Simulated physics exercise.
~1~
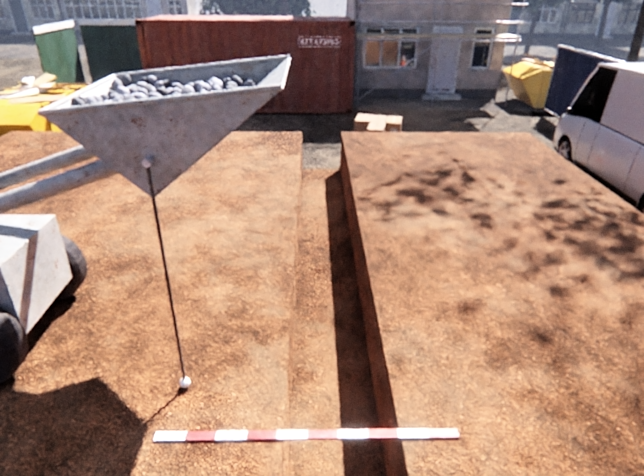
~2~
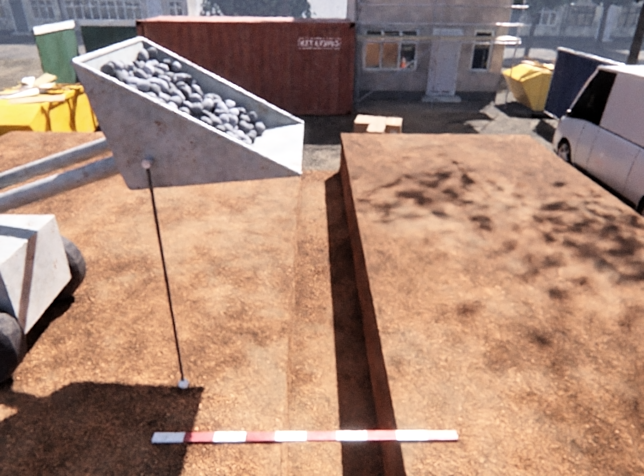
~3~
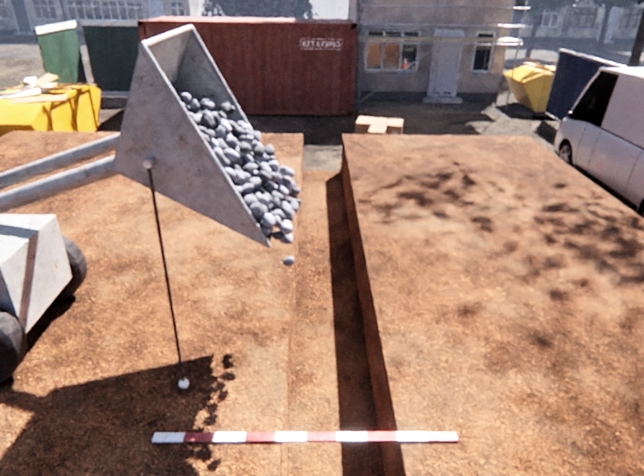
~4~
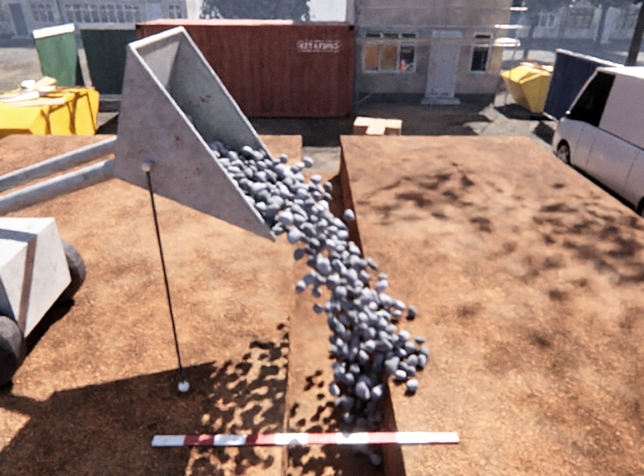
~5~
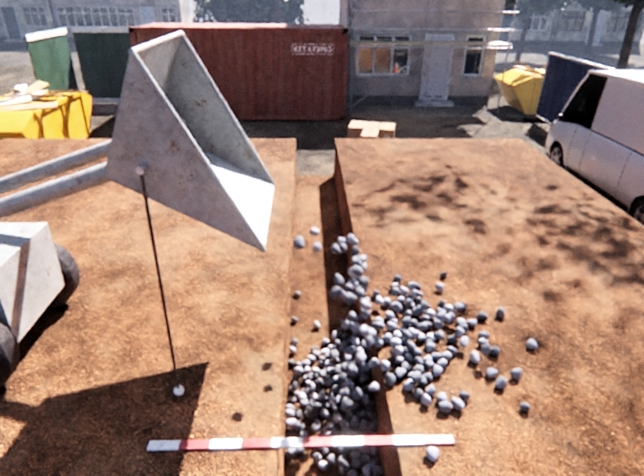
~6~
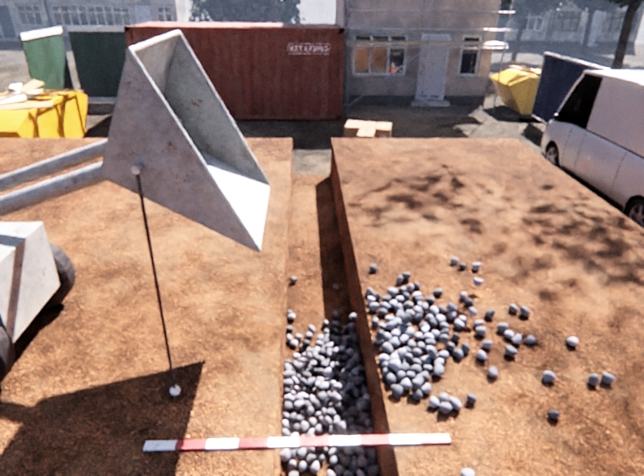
A loader's grey metal bucket tipped forward and poured a load of smooth grey stones toward a trench in the brown dirt, emptying completely. Most settled in the trench, while the rest scattered across the ground on its right side.
